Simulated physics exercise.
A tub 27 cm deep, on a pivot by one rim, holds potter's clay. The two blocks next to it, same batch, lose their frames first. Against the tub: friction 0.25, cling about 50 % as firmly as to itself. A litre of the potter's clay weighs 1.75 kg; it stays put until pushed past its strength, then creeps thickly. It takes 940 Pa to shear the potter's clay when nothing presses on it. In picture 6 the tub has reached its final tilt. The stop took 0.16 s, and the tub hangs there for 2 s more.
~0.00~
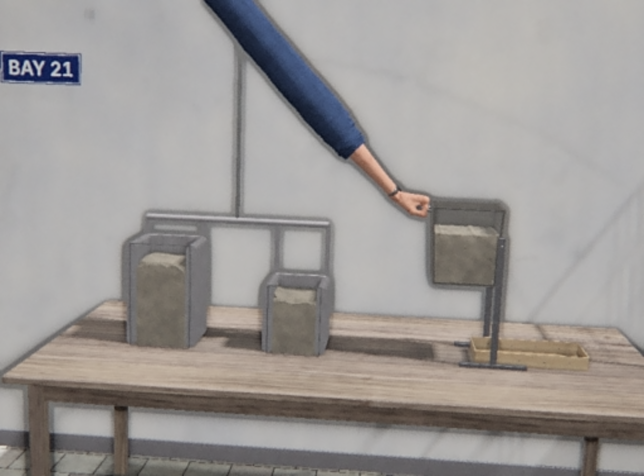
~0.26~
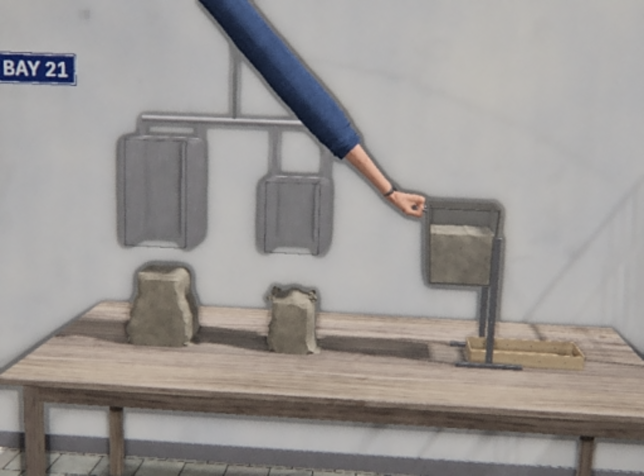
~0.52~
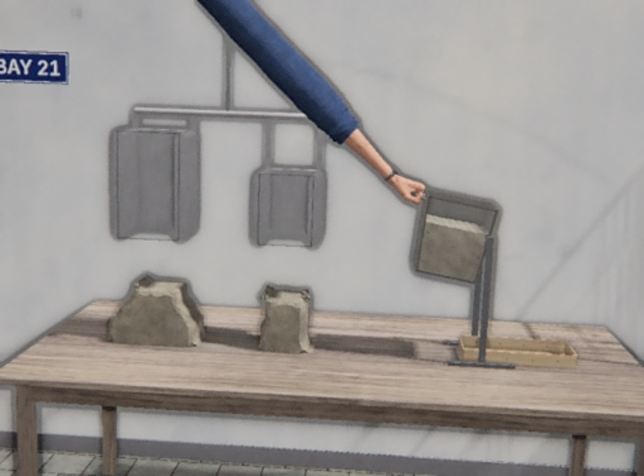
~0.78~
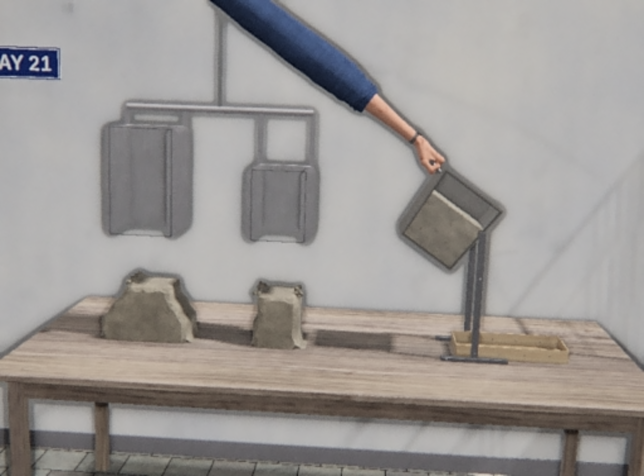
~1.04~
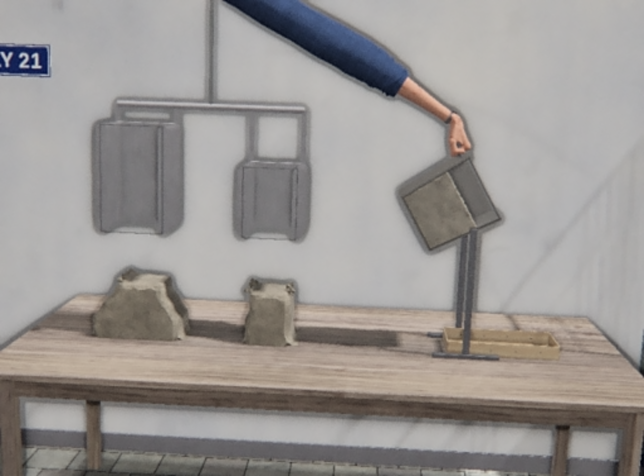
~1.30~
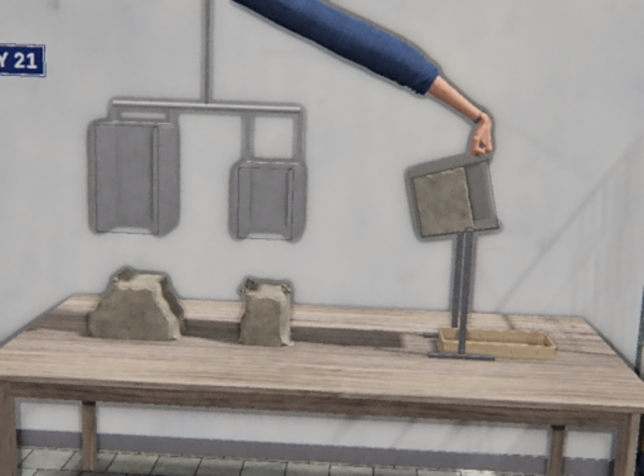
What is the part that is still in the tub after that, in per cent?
It comes to some 100 %.
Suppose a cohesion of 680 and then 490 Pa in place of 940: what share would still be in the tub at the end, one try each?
In turn about 100 %, 100 %.
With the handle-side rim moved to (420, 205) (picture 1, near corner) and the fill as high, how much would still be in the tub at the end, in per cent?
Then about 100 %.
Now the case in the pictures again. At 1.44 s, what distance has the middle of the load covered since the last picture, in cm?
Roughly 0 cm.
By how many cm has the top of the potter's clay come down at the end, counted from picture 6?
Some 0 cm.
By 1.44 s, the tub is at 77 degrees and holds 100 %.
By 1.61 s, the tub is at 77 degrees and holds 100 %.
By 1.78 s, the tub is at 77 degrees and holds 100 %.
By 1.95 s, the tub is at 77 degrees and holds 100 %.
By 3.30 s, at the end, the tub is at 77 degrees and holds 100 %.
